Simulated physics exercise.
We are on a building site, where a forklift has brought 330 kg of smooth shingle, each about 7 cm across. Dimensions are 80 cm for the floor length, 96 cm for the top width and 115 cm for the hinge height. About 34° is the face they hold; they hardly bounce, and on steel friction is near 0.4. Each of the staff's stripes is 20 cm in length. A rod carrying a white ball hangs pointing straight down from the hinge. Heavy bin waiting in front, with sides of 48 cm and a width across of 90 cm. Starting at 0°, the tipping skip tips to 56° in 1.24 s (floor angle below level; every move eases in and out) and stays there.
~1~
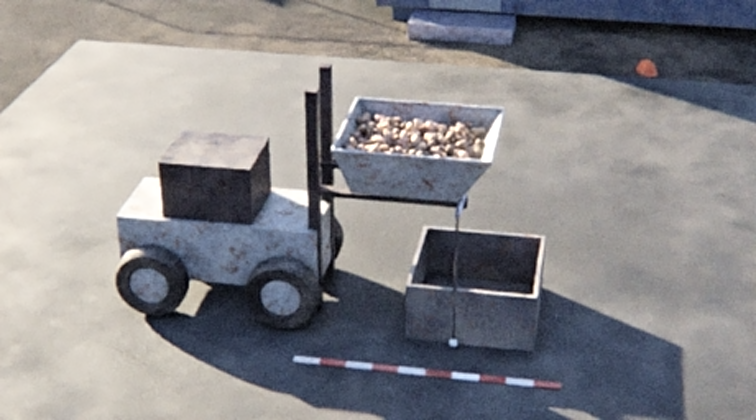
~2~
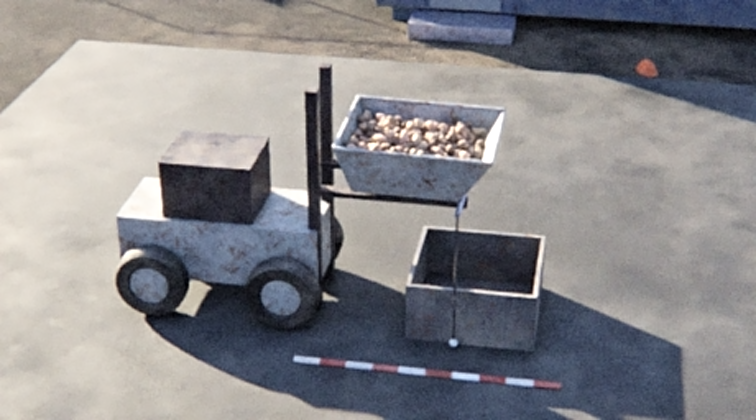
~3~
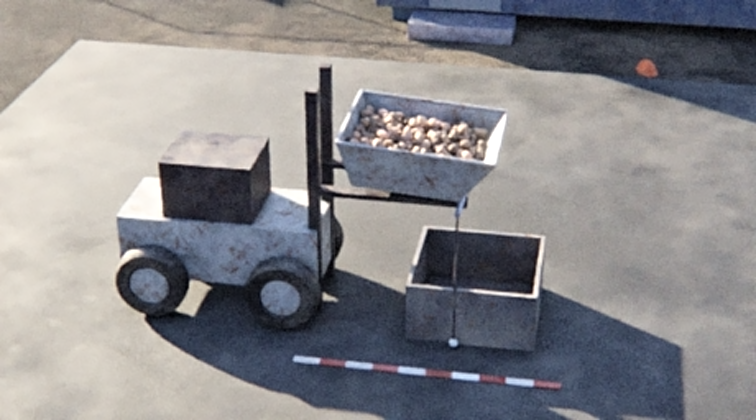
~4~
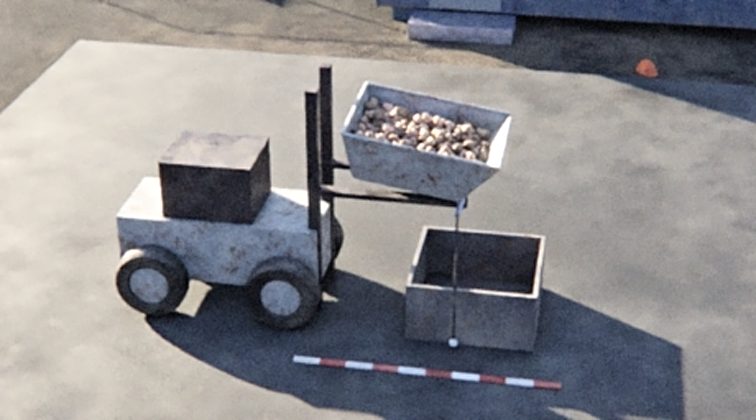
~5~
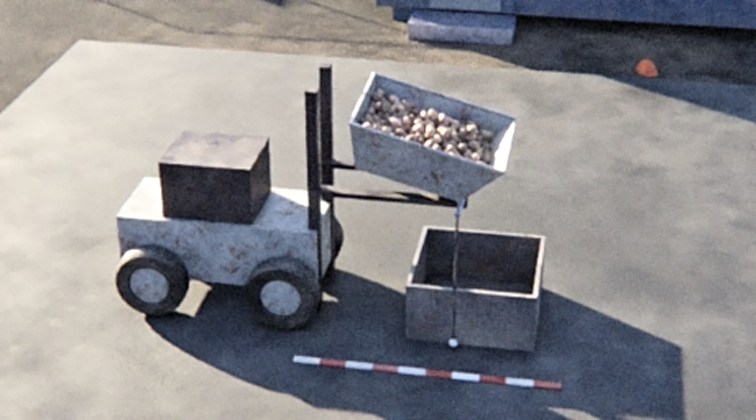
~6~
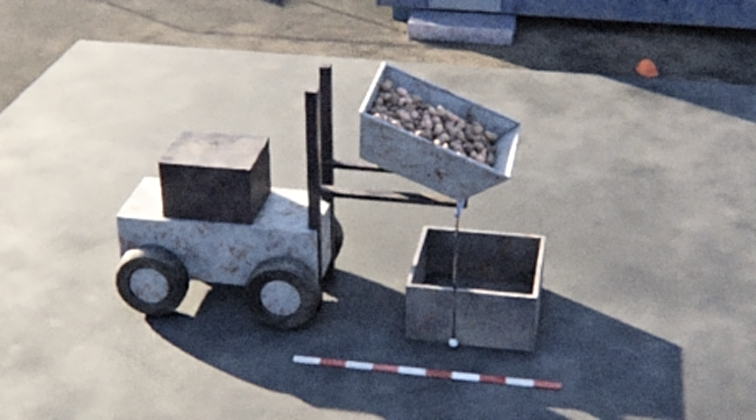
In this clip, a forklift-like vehicle stands still on paving, holding a grey skip of small stones above an open box, and the skip gradually tilts, its left side rising and its right lip lowering while the stones stay inside.
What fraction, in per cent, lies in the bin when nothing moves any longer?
The fraction is about 0 per cent.
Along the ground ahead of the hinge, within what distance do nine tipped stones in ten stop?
I'd put it at about 150 cm.
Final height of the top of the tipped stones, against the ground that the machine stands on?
Result: Near 26 cm above the ground.
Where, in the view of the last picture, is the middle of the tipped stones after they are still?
The middle should be near (593, 322).
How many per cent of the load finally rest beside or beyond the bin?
About 55 per cent.
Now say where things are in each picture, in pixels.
In the first frame, the tipping skip is at 0°, its lip at (491, 163); the top of the load is at (408, 127).
In the second frame, the tipping skip is at 1°, its lip at (492, 164); the top of the load is at (394, 125).
The third frame shows lip at (495, 166), floor tilted 4°, highest stones at (388, 120).
In the fourth frame, the tipping skip is at 9°, its lip at (500, 169); the top of the load is at (386, 114).
The fifth frame shows lip at (504, 173), floor tilted 15°, highest stones at (383, 103).
In the sixth frame, the tipping skip is at 21°, its lip at (509, 178); the top of the load is at (387, 95).
A little later the floor is at 47°; 100 % in the tipping skip; the foremost stones are at (508, 176).
Then the floor is at 56°; 92 % in the tipping skip, 1 % in the bin, 6 % beside or beyond the bin; the foremost stones are at (564, 211).
Later still the floor is at 56°; 68 % in the tipping skip, 2 % in the bin, 30 % beside or beyond the bin; the foremost stones are at (625, 318).
In the end the floor is at 56°; 43 % in the tipping skip, 57 % beside or beyond the bin; the foremost stones are past the picture's edge.
